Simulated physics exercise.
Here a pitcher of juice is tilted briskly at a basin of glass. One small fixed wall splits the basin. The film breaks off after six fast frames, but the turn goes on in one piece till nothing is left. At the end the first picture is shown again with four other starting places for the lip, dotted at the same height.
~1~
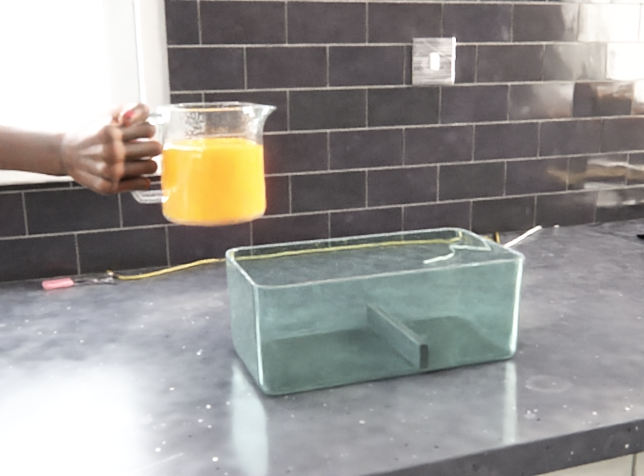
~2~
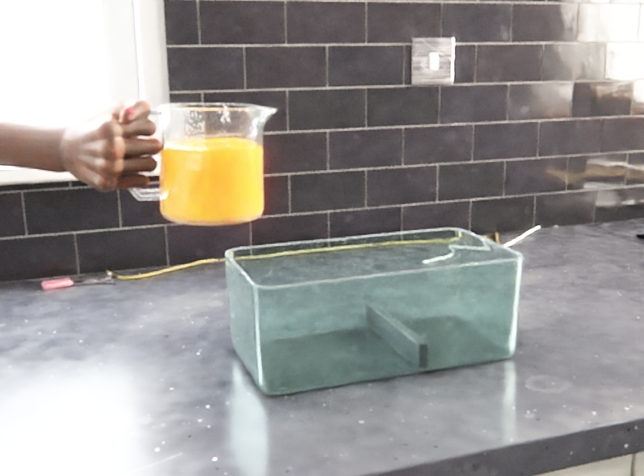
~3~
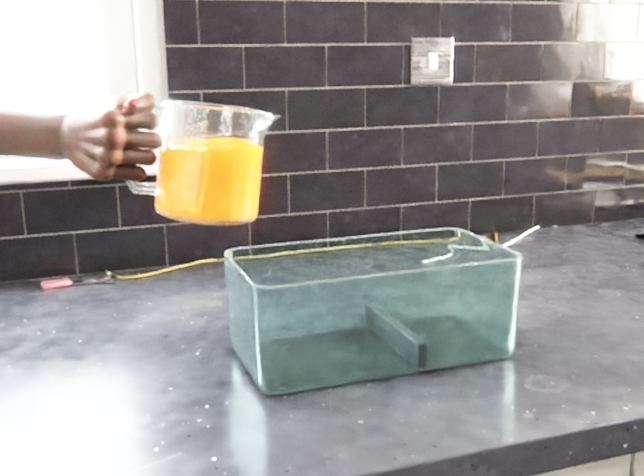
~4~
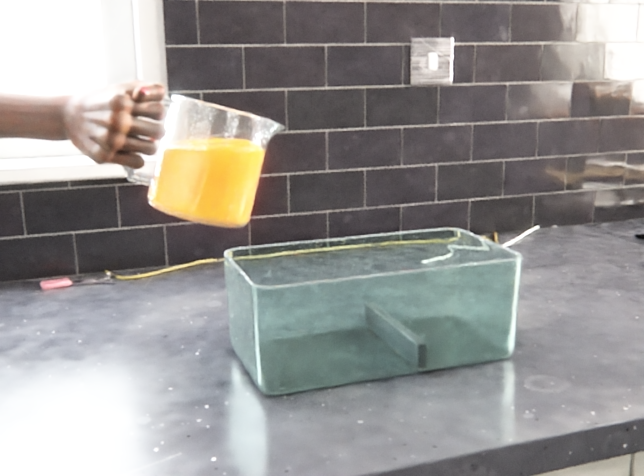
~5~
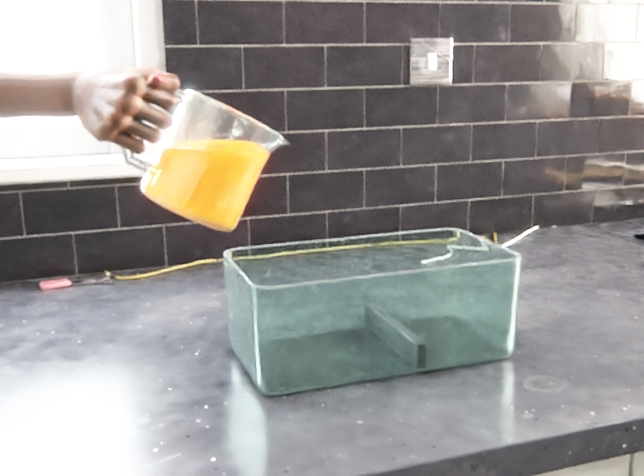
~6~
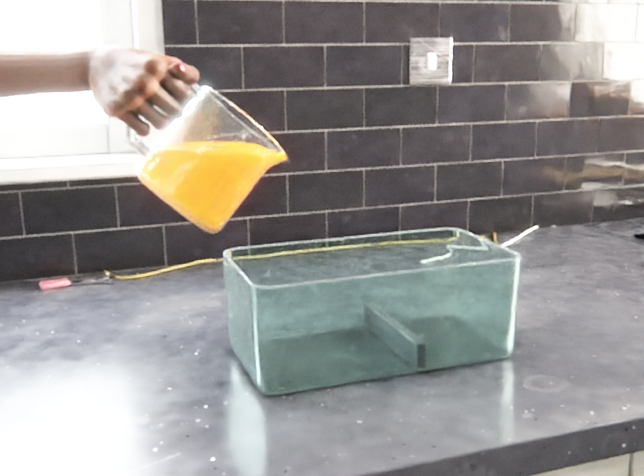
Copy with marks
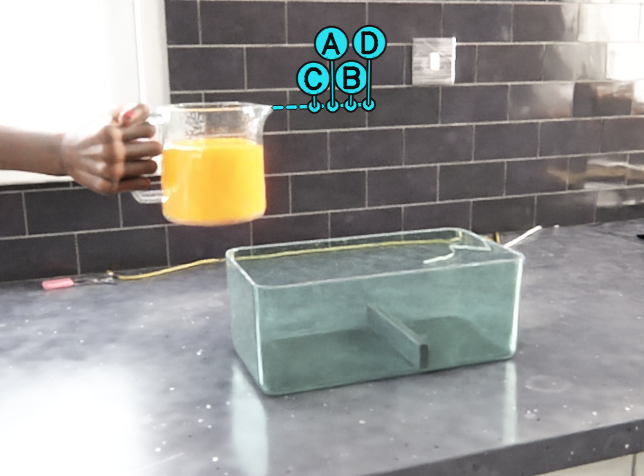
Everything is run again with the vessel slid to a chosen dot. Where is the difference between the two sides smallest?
I would pick place B.
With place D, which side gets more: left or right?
More ends on the right.
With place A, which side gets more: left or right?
The left side.
On the marked copy, A at (332, 105); B at (350, 105); C at (314, 106); D at (368, 104).
With A, about 79 % ends left of the wall and 20 % right of it.
With B, about 48 % ends left of the wall and 51 % right of it.
With C, about 89 % ends left of the wall and 8 % right of it; 3 % is lost outside.
With D, about 29 % ends left of the wall and 70 % right of it.
